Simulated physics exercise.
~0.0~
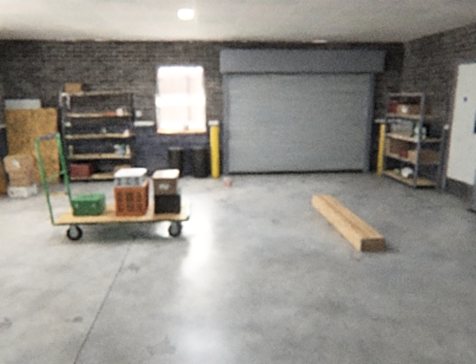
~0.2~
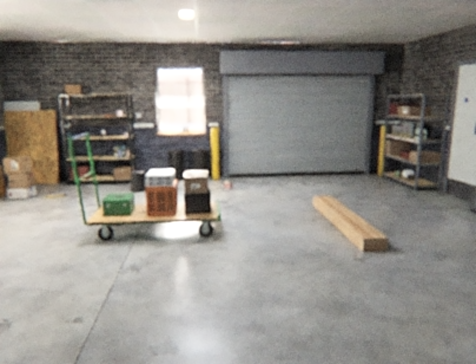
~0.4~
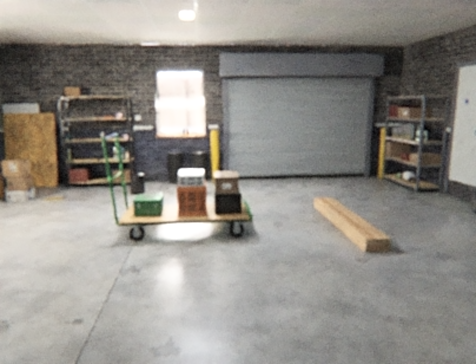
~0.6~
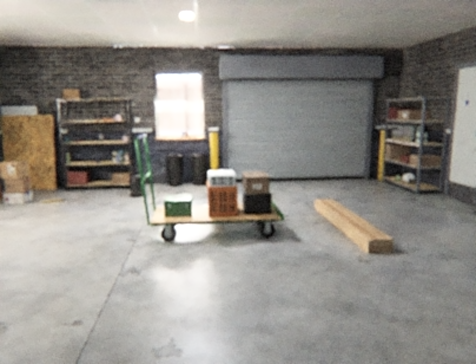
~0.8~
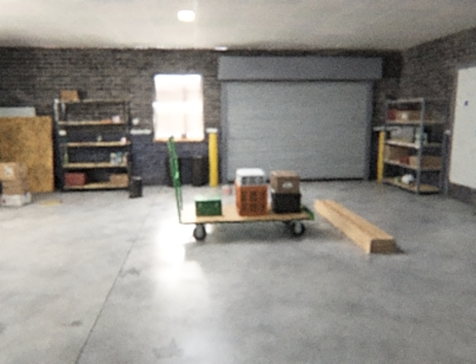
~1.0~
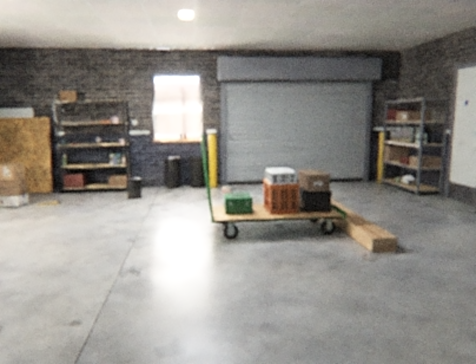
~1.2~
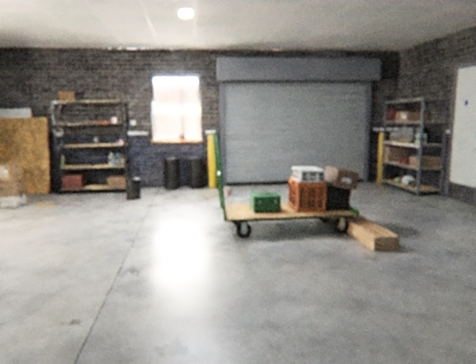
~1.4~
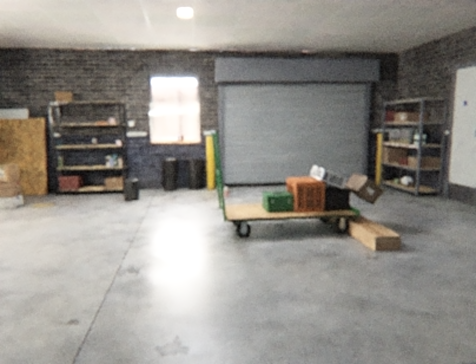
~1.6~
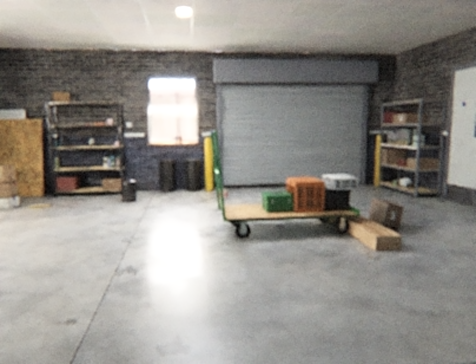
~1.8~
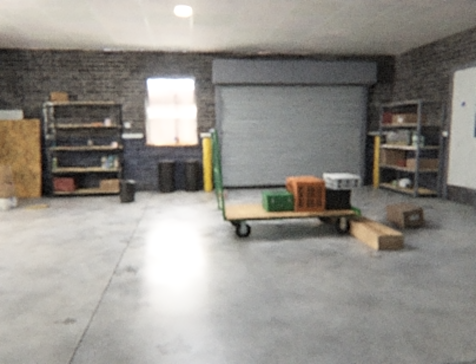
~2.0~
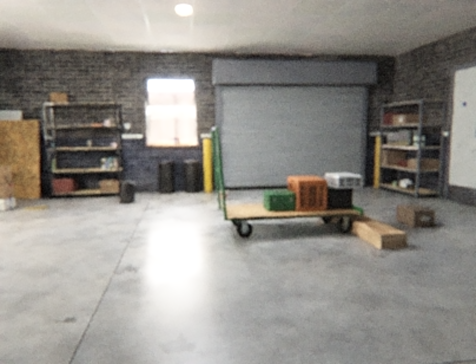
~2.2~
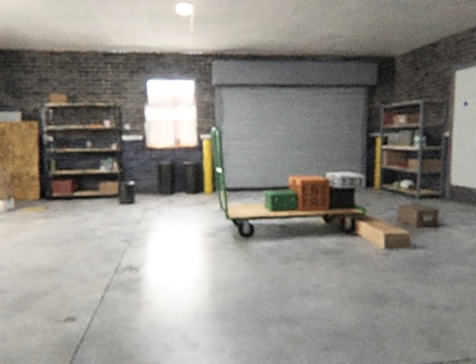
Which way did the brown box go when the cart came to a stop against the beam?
It went to the right, tumbling off the front of the cart and ending up on the floor beyond the beam.
